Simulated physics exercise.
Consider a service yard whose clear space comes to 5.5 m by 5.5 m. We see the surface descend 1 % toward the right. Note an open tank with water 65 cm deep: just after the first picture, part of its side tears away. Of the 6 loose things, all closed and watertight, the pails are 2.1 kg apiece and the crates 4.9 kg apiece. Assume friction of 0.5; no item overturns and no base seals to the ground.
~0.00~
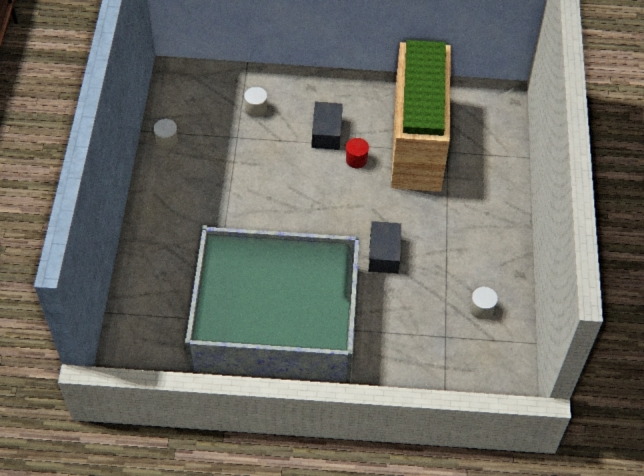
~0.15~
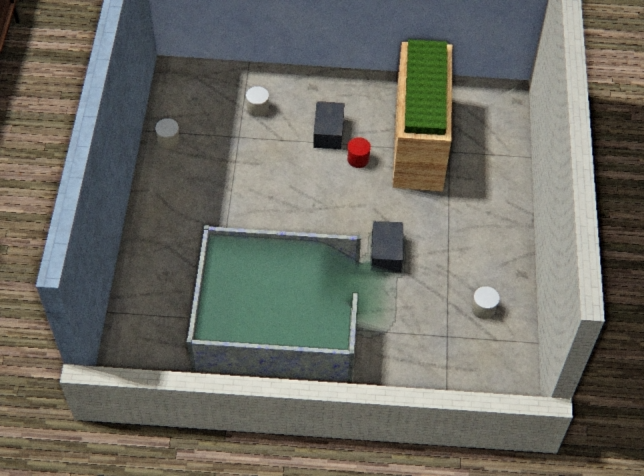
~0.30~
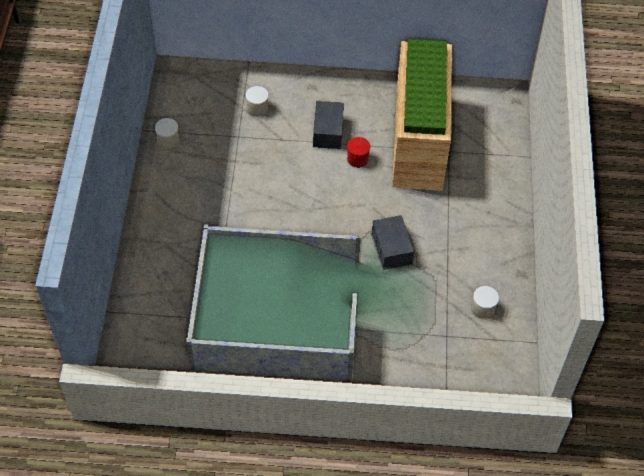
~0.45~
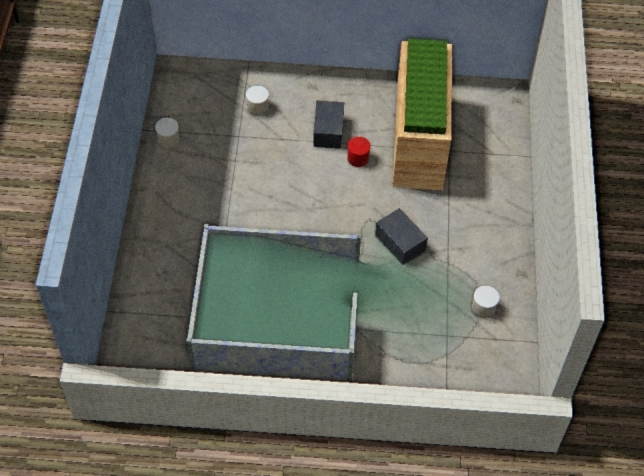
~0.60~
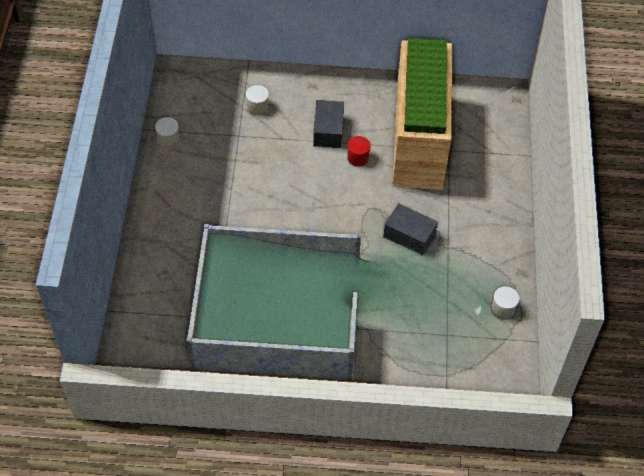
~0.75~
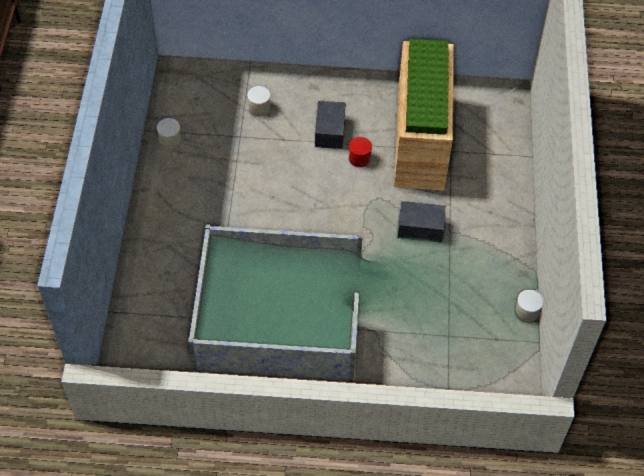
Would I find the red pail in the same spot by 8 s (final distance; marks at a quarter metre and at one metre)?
It will scarcely move.
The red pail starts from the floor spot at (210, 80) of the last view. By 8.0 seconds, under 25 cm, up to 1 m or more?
Outcome: It is taken a long way.
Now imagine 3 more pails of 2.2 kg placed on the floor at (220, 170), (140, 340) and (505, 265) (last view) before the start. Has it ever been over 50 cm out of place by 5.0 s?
The first one ends up inside that, the second inside that, the third beyond that.
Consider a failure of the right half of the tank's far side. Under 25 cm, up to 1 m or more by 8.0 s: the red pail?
Well, the red pail goes a long way then.
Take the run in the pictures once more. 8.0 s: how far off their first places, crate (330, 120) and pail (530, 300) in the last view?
Taken in order, the shifts are 60 cm and 250 cm.
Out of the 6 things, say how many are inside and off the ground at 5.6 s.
At that time, 2.
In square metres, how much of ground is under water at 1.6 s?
Near 11.0 m2 in all.
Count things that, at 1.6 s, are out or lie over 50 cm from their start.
My count gives 2.
After 1.6 s the red pail is near (360, 146), 0.0 m from its start, aground; 2 afloat.
After 3.6 s the red pail is near (360, 146), 0.0 m from its start, aground; 2 afloat.
After 5.6 s the red pail is near (360, 146), 0.0 m from its start, aground; 2 afloat.
After 8.0 s the red pail is near (363, 143), 0.1 m from its start, aground; 5 afloat.
